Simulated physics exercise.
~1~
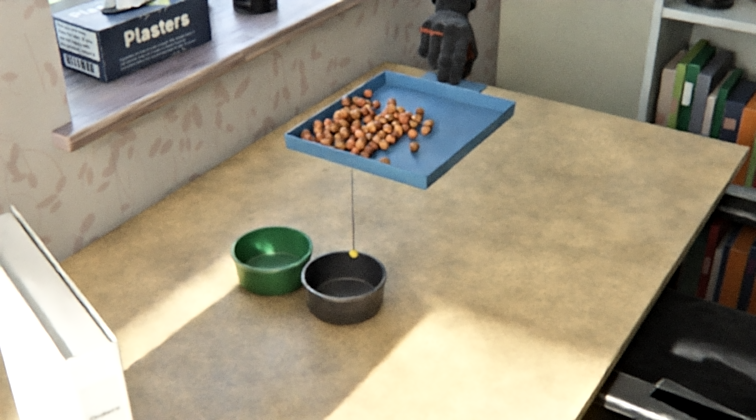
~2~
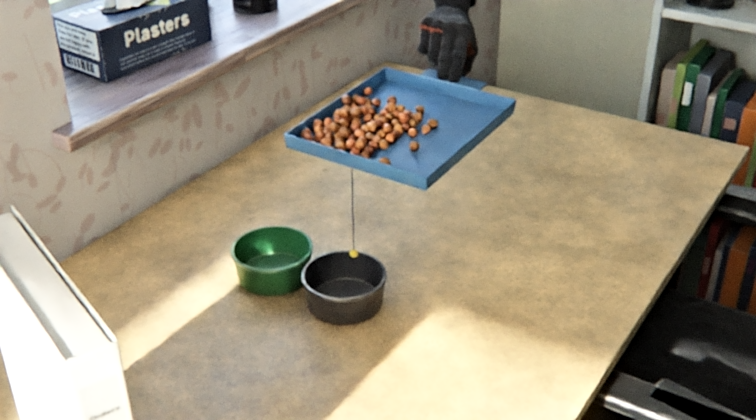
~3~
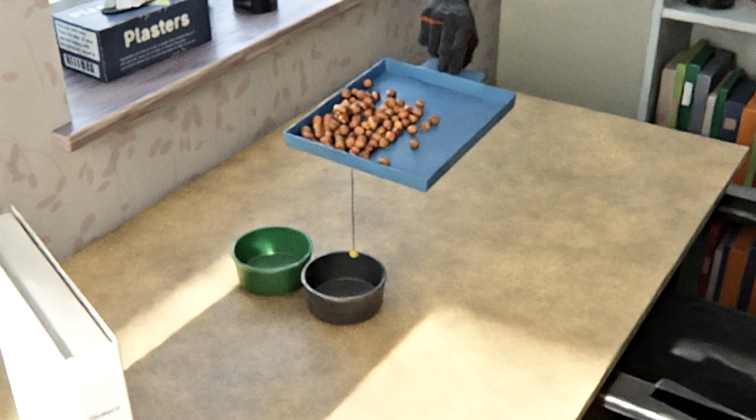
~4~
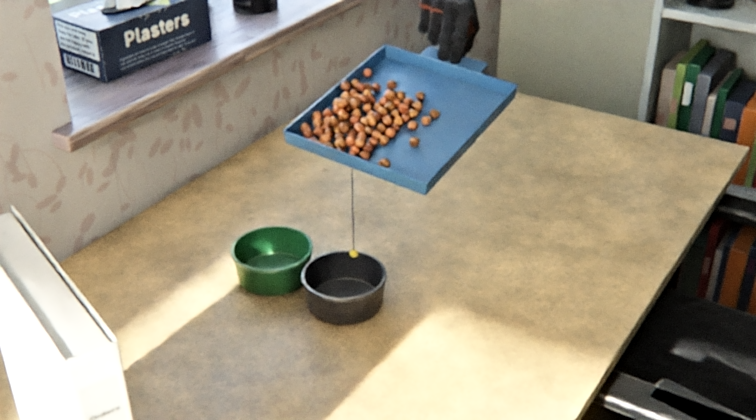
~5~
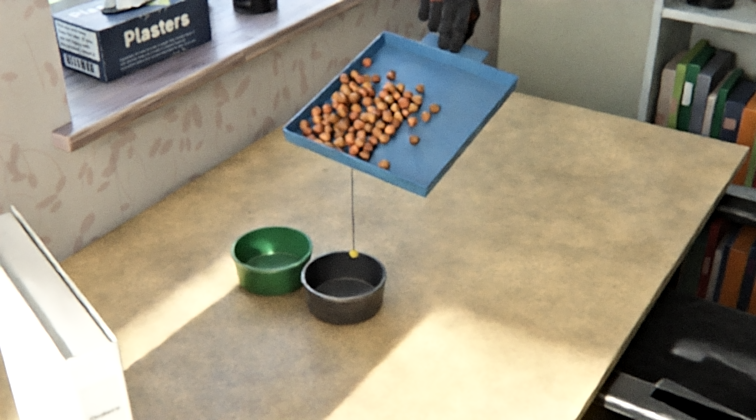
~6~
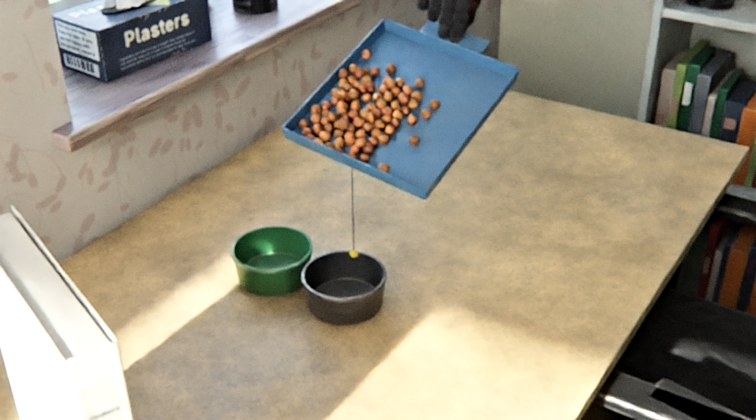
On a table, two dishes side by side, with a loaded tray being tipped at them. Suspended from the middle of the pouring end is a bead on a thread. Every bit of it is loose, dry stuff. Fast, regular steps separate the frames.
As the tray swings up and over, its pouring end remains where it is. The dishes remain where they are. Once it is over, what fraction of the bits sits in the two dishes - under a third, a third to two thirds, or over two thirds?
The catch is weak, below a third of the load.
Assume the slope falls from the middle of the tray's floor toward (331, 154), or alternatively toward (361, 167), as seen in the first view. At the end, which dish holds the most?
Try one: The left-side dish. Try two: The right-side dish.
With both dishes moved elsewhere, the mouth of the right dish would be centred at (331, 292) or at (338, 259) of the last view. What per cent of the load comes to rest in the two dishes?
Roughly 50 per cent, and 0 per cent.
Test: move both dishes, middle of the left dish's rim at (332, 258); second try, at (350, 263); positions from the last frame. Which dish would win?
Place one: The rightmost one; place two: The rightmost one.
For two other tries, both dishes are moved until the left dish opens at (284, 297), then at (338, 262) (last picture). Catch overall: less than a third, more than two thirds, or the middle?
First: Under a third. Second: In the middle band.
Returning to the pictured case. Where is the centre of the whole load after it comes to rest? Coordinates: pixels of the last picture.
Last view, resting centre - approx. (366, 326).
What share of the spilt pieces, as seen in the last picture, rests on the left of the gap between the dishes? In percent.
I make it about 20 percent or so.
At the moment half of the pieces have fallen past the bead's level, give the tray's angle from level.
The angle is around 120°.
Shortly afterwards, tray tipped steeply; all but a few on the tray; only a few outside both; only a few in the air.
Next, tray tipped past a quarter turn; the bulk on the tray; only a few in the right dish; a little outside both; only a few in the air.
Some moments later, tray tipped past a quarter turn; near a quarter in the right dish; the bulk outside both.
In the end, tray tipped past a quarter turn; near a quarter in the right dish; none at all in the left dish; the bulk outside both.
